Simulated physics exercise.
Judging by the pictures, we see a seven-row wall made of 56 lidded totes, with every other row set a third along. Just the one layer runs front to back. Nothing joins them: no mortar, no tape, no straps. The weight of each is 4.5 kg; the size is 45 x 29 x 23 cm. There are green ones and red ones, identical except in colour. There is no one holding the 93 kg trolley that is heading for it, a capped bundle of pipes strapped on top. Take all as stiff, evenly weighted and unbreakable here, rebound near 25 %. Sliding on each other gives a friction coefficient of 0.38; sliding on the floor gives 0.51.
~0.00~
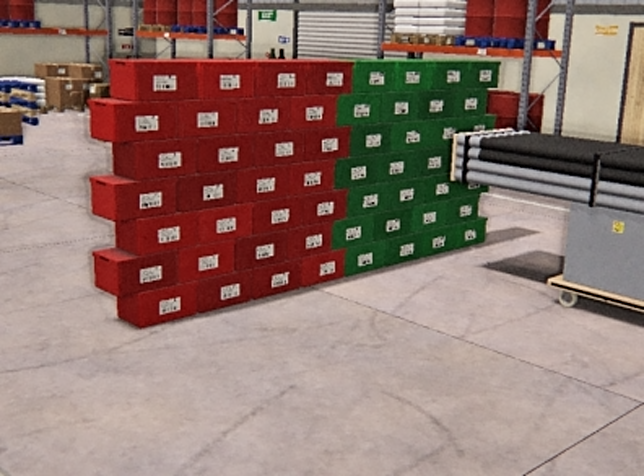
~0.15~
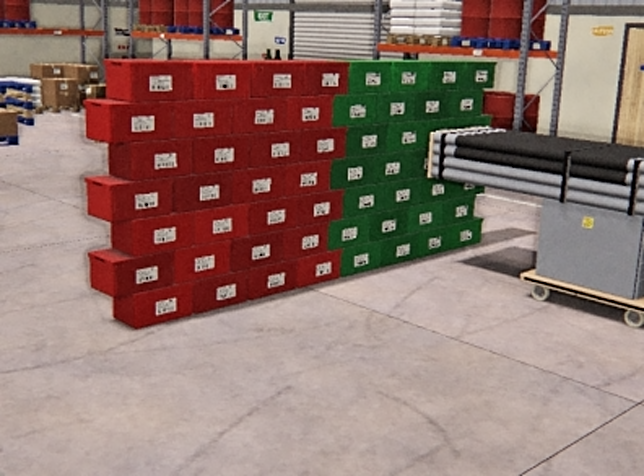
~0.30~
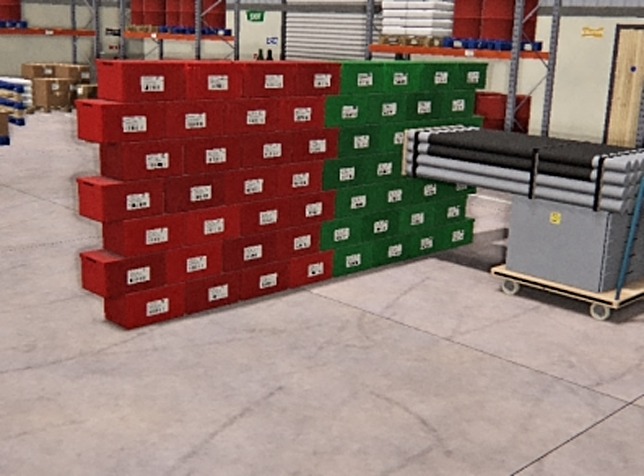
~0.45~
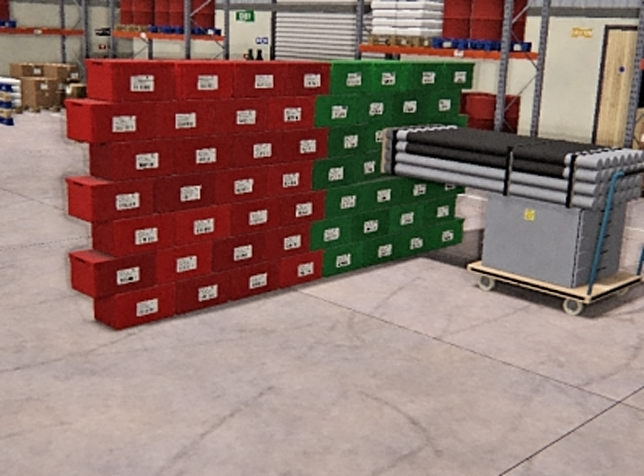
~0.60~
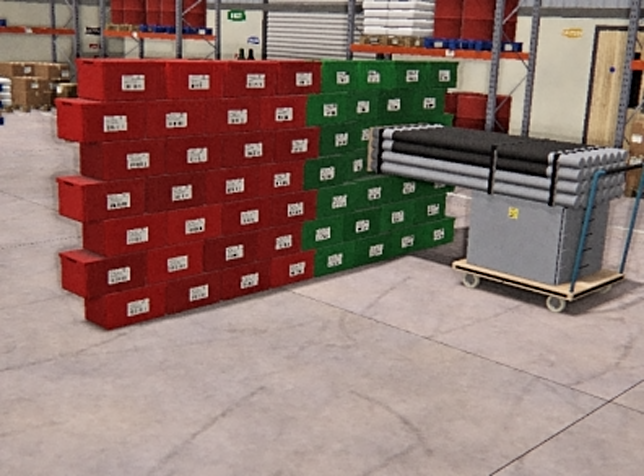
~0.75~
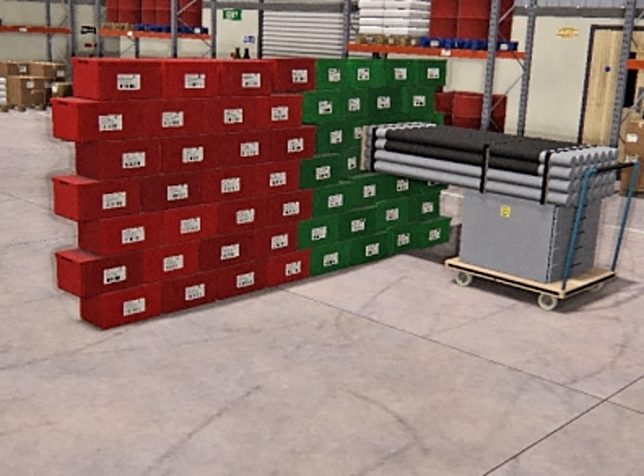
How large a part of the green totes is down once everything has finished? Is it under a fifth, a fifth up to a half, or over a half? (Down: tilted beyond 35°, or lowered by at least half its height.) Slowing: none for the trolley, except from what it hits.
The count left down will be greater than one-half.
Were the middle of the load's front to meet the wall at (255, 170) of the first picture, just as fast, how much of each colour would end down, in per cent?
Then green ends 0 per cent down and red 0 per cent.
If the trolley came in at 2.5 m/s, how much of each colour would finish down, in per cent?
Share down, in per cent: Green 50, red 0.
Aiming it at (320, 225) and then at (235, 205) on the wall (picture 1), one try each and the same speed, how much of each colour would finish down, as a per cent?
Green 0 then 0, red 0 then 0 per cent.
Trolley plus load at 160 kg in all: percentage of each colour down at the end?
Result: Green 80, red 0 %.
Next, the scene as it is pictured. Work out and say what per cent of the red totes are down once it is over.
For red, it's 0 per cent down at the end.
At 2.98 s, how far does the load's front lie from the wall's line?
Roughly 40 cm past it.
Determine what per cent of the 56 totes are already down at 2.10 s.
30 percent by then.
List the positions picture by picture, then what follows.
In the first picture (we follow the side turned to the camera; the camera pans a little), load (459, 149) 39 cm short of the wall; top green tote (452, 76); top red tote (229, 81); no piece has moved.
Load (436, 147) 20 cm short of the wall; top green tote (448, 76), in the second picture.
Load (410, 144) 14 mm short of the wall; top green tote (440, 77), in the third picture.
Load (388, 143) 11 cm into the wall's line; top green tote (427, 77) displaced 25 mm; 12 stirred so far, in the fourth picture.
Load (374, 141) 17 cm into the wall's line; top green tote (411, 75) displaced 11 cm; 17 stirred so far, in the fifth picture.
Load (368, 140) 20 cm into the wall's line; top green tote (399, 73) tipped 5°; top red tote (193, 80); 22 stirred so far, in the sixth picture.
Around 1.22 s, load 26 cm past the wall's line, still rolling; none of the 28 green totes down (0 of 56 in all colours); top green tote tipped 13°.
Around 1.76 s, load 34 cm past the wall's line, still rolling; 12 of the 28 green totes down (12 of 56 in all colours); top green tote tipped 41°, 20 cm lower.
Around 2.10 s, load 37 cm past the wall's line, still rolling; 15 of the 28 green totes down (16 of 56 in all colours); top green tote on its side.
Around 2.98 s, load 39 cm past the wall's line, stopped; 15 of the 28 green totes down (16 of 56 in all colours); top green tote on its side.
Finally (4.5 s), load 39 cm past the wall's line, stopped; 19 of the 28 green totes down (20 of 56 in all colours); top green tote on its side; top red tote unmoved. That is 68 per cent. Seen by the last camera, middles, top green tote near (223, 198), top red tote near (179, 79).
